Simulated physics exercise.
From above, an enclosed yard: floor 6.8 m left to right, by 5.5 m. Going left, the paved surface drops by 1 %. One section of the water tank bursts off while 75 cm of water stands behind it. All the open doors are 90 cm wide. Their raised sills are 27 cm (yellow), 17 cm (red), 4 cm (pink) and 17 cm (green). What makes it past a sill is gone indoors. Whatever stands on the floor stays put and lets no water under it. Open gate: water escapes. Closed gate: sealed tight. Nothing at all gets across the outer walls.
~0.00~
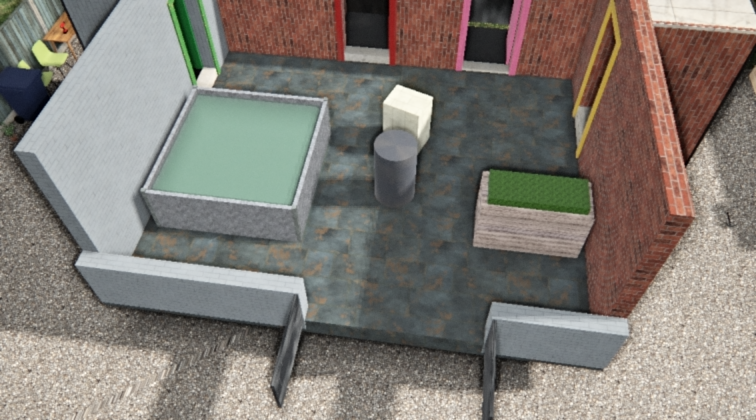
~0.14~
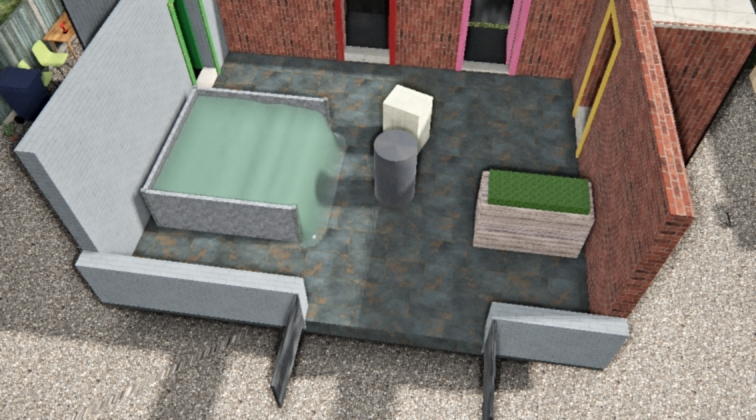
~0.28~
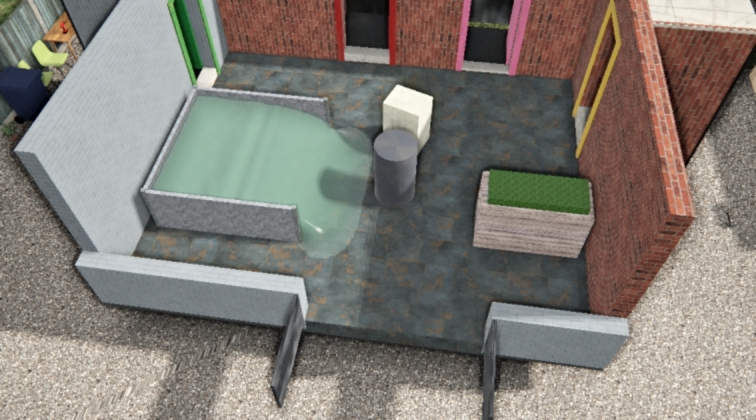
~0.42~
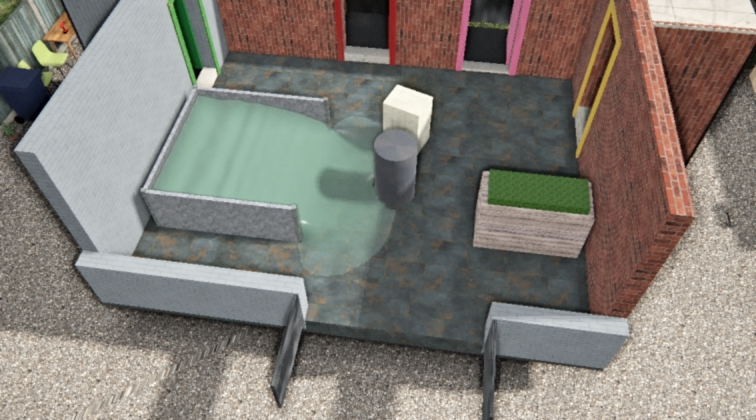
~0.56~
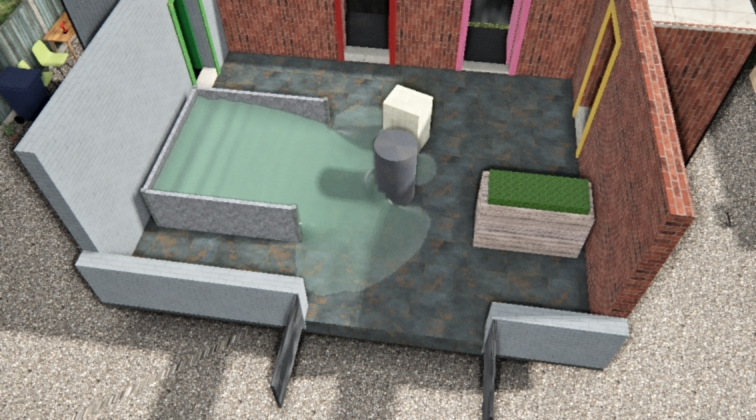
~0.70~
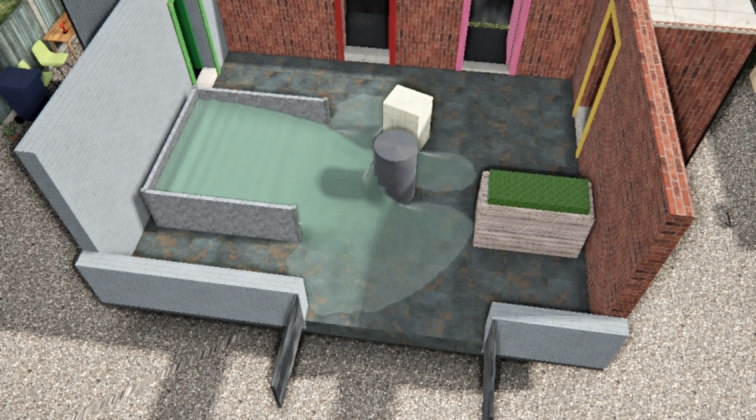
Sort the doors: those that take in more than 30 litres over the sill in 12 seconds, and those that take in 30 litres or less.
Sorted: The yellow door takes in 30 litres or less; the red door takes in 30 litres or less; the pink door takes in more; the green door takes in 30 litres or less.
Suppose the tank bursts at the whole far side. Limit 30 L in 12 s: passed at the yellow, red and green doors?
Yellow short, red beyond, green beyond.
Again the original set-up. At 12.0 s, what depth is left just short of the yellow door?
Some 2.5 centimetres of depth.
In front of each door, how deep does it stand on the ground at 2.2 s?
In cm: Yellow 12, red 18, pink 7, green 0.
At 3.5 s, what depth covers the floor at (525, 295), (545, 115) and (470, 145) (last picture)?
Reading - approx. 11 / 8 / 2 cm.
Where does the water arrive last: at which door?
It's the green door.
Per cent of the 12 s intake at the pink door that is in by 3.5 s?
I'd put it at about 5 per cent by that point.
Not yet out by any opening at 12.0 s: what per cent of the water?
Remaining: Roughly 62 %.
After 1.4 s water covers 50 % of the floor and is deepest (50 cm) near (391, 147); yellow door not reached, red door not reached, pink door not reached, green door not reached.
After 2.2 s water covers 60 % of the floor and is deepest (42 cm) near (569, 337); yellow door 12 cm at the sill, 0 L in, red door 18 cm at the sill, 0 L in, pink door 7 cm at the sill, 0 L in, green door not reached.
After 3.5 s water covers 75 % of the floor and is deepest (38 cm) near (503, 329); yellow door 12 cm at the sill, 0 L in, red door 18 cm at the sill, 7 L in, pink door 6 cm at the sill, 7 L in, green door not reached.
After 7.0 s water covers 95 % of the floor and is deepest (14 cm) near (424, 136); yellow door 10 cm at the sill, 0 L in, red door 10 cm at the sill, 9 L in, pink door 10 cm at the sill, 93 L in, green door 7 cm at the sill, 0 L in.
After 12.0 s water covers 95 % of the floor and is deepest (16 cm) near (120, 282); yellow door 3 cm at the sill, 0 L in, red door 12 cm at the sill, 9 L in, pink door 5 cm at the sill, 115 L in, green door 13 cm at the sill, 0 L in.
